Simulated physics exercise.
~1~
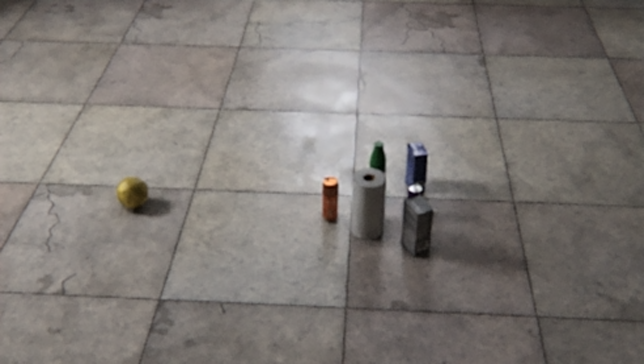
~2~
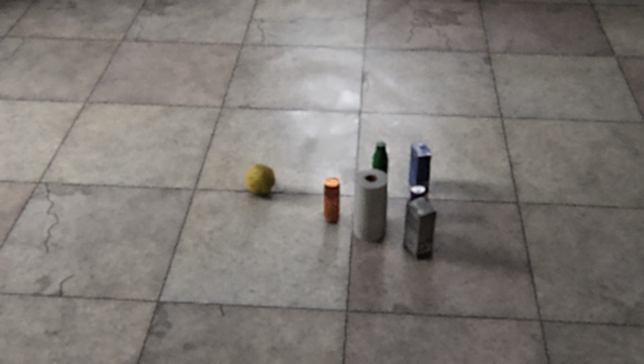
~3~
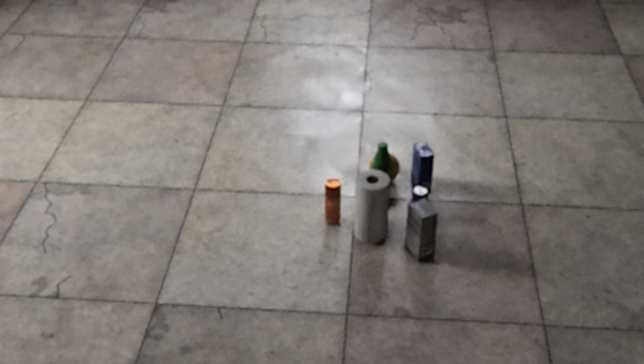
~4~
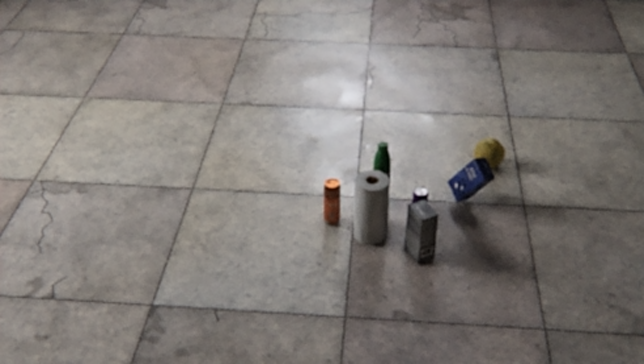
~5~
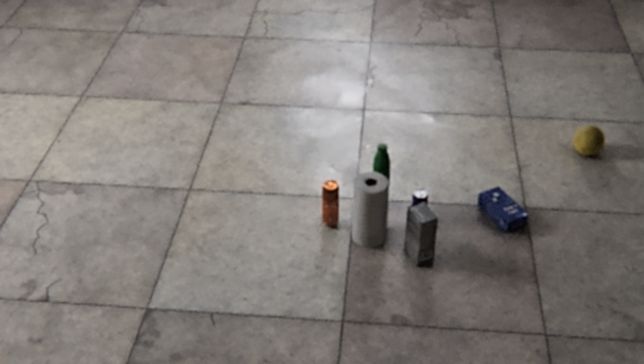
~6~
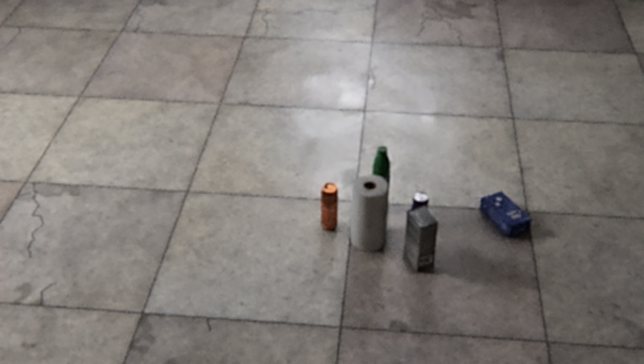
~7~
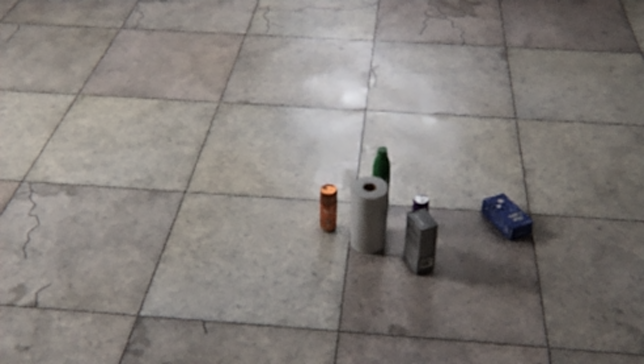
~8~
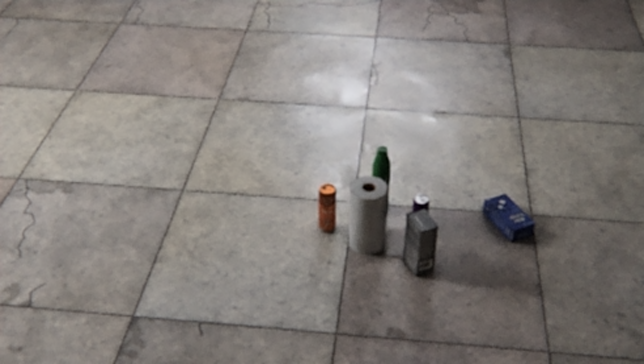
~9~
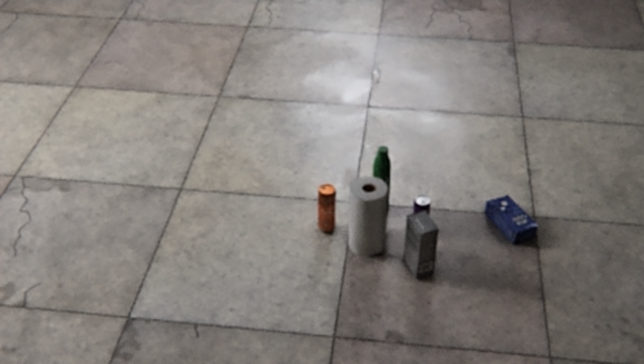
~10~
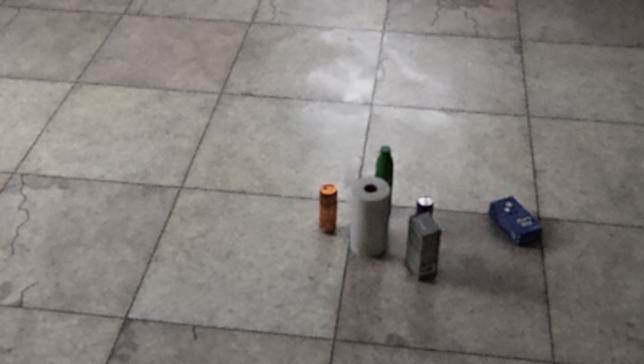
Yellow ball rolling right across a tiled floor, passing behind a green bottle, toppling a blue carton and leaving five objects standing.
